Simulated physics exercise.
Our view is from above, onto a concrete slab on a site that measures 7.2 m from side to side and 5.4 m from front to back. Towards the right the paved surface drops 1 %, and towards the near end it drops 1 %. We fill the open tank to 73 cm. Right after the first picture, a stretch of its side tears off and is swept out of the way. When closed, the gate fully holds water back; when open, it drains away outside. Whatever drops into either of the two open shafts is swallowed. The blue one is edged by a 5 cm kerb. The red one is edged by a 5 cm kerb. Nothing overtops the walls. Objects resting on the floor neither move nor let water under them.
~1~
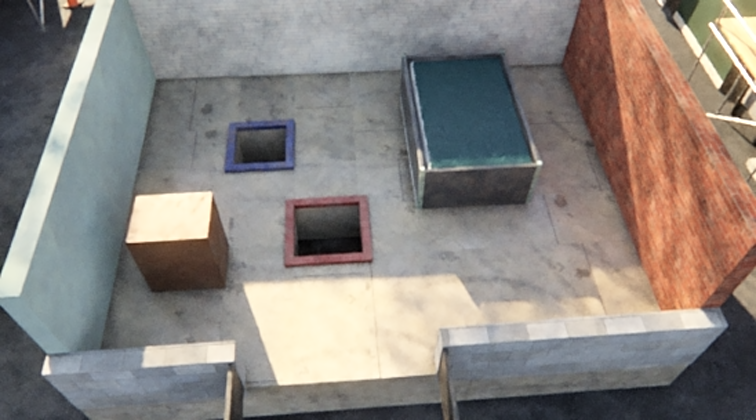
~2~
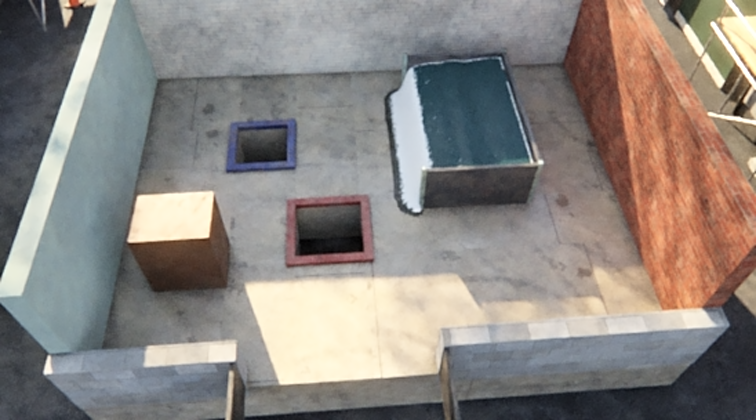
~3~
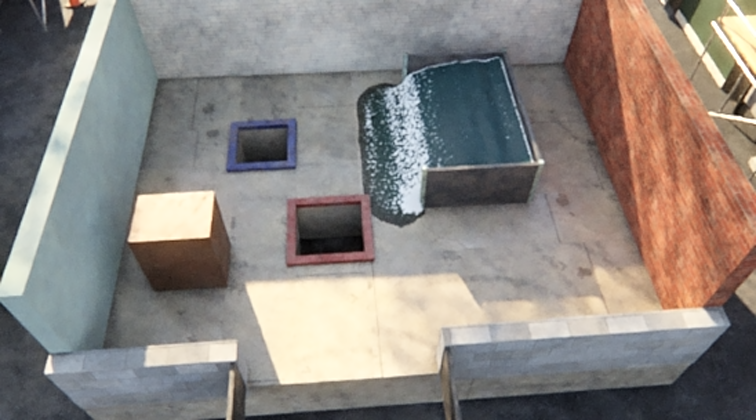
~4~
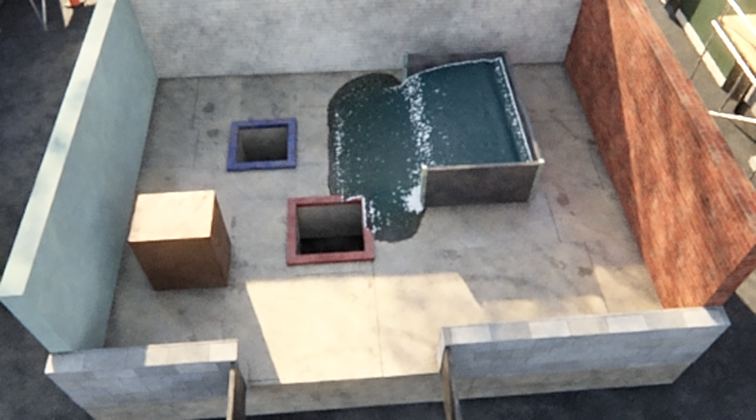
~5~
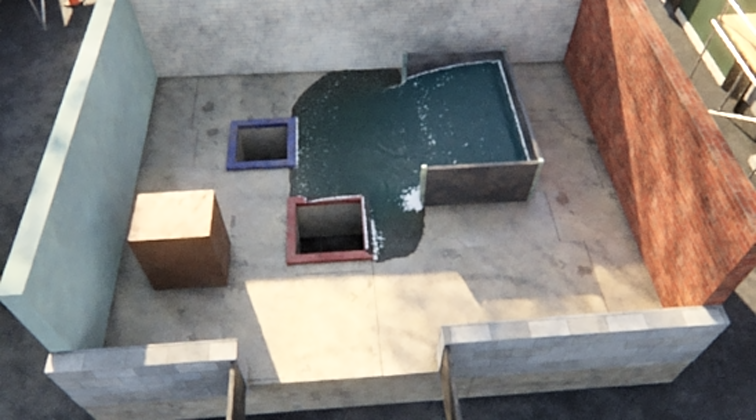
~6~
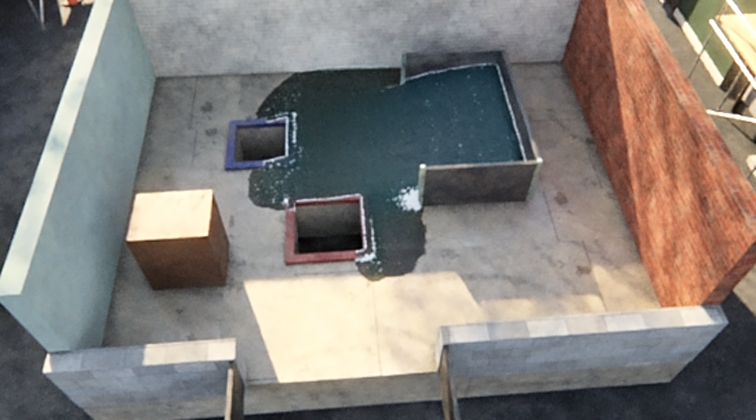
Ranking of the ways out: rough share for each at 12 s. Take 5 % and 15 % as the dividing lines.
Shares: Gate - between 5 and 15 %; blue pit - more than 15 %; red pit - more than 15 %.
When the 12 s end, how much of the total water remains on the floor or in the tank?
That would be close to 44 per cent.
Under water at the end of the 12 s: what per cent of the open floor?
Wet share: About 90 %.
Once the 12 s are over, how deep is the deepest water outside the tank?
It gets to some 8 cm.
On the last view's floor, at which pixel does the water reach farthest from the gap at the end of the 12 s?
(96, 376).
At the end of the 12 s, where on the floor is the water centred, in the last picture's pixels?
Close to (399, 192) in the last picture.
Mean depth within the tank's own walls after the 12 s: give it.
The mean depth is some 7 cm.
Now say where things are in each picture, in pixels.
Still water, 73 cm deep, in the open tank at (465, 110), in the first picture.
Water pours out at (414, 136) and has run 1.3 m, to (419, 212); deepest outside 19 cm, 73 cm at the open tank's back, in the second picture.
Water pours out at (414, 137) and has run 1.5 m, to (395, 219); deepest outside 32 cm, 70 cm at the open tank's back, in the third picture.
The front is at (376, 233), 1.8 m from the gap at (414, 137); 3.5 m2 of floor is under water; 63 cm left at the back of the open tank, in the fourth picture.
The front is at (378, 258), 2.2 m from the gap at (414, 137); 5.4 m2 of floor is under water; 61 cm left at the back of the open tank, in the fifth picture.
The front is at (256, 199), 2.6 m from the gap at (412, 137); 6.8 m2 of floor is under water; 56 cm left at the back of the open tank, in the sixth picture.
A moment later water covers 40 % of the floor and is deepest (27 cm) near (132, 199); gone so far, the gate 0 %, the blue pit 8 %, the red pit 5 %.
Soon after water covers 40 % of the floor and is deepest (36 cm) near (156, 83); gone so far, the gate 0 %, the blue pit 15 %, the red pit 9 %.
Next water covers 50 % of the floor and is deepest (22 cm) near (138, 171); gone so far, the gate 1 %, the blue pit 20 %, the red pit 11 %.
Later on water covers 75 % of the floor and is deepest (12 cm) near (99, 362); gone so far, the gate 7 %, the blue pit 24 %, the red pit 18 %.
At the end water covers 90 % of the floor and is deepest (8 cm) near (664, 337); gone so far, the gate 13 %, the blue pit 24 %, the red pit 19 %.
